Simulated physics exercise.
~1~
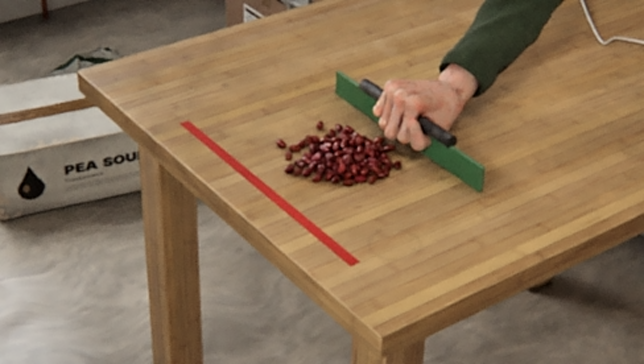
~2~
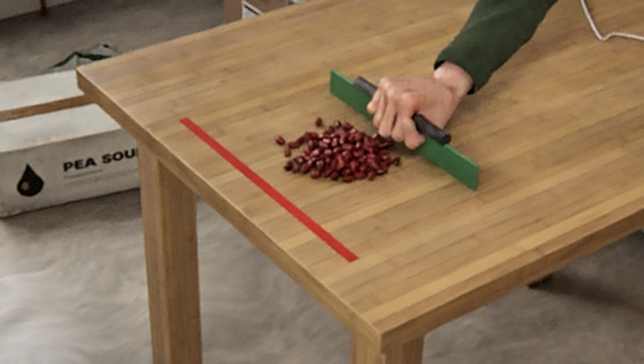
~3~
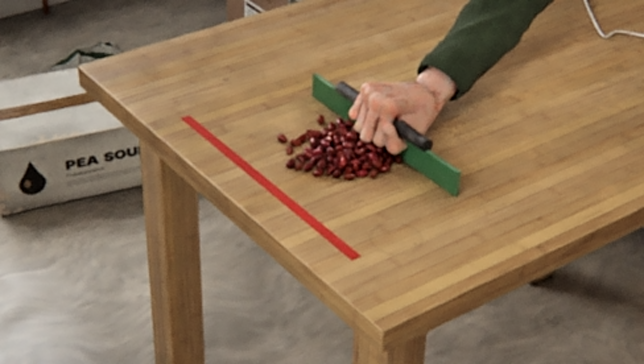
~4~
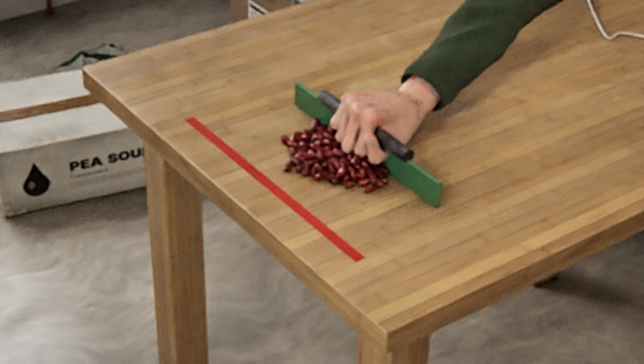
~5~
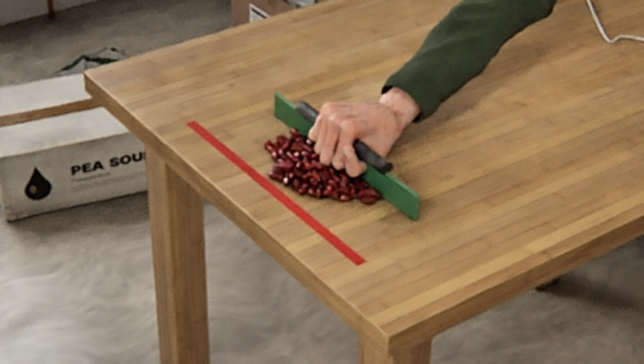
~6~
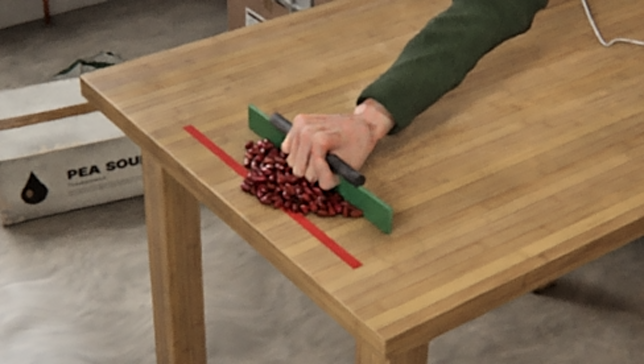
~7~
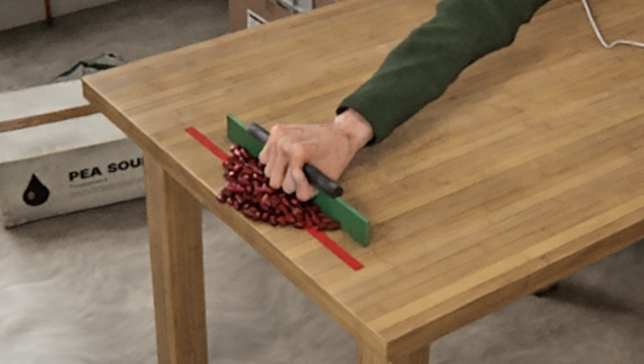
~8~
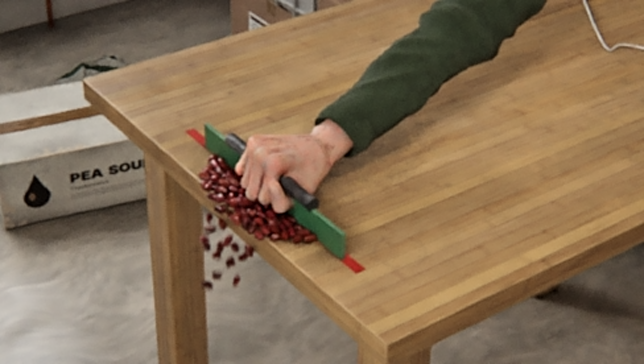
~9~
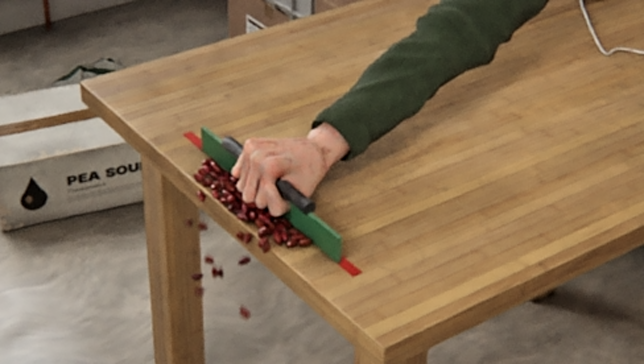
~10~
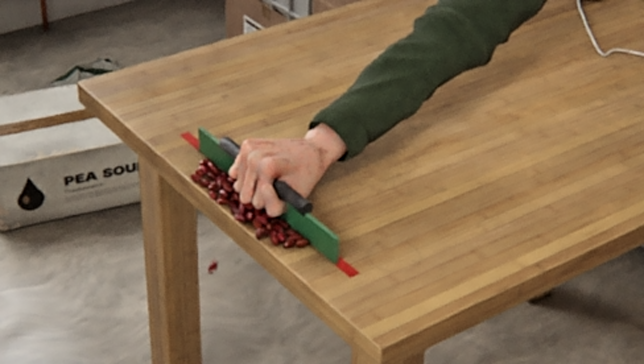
At the start, a hand in a dark green sleeve holds a green scraper upright on a wooden table, behind a loose heap of small, shiny dark red pieces. The scraper slides left, meets the heap and pushes it toward a strip of red tape near the table's edge. The pieces bunch up against the blade, cross the tape and reach the edge. As the blade arrives at the tape, some pieces spill over and drop toward the floor. The hand stops there, the falling thins out, and the remaining pieces rest along the edge against the still scraper.
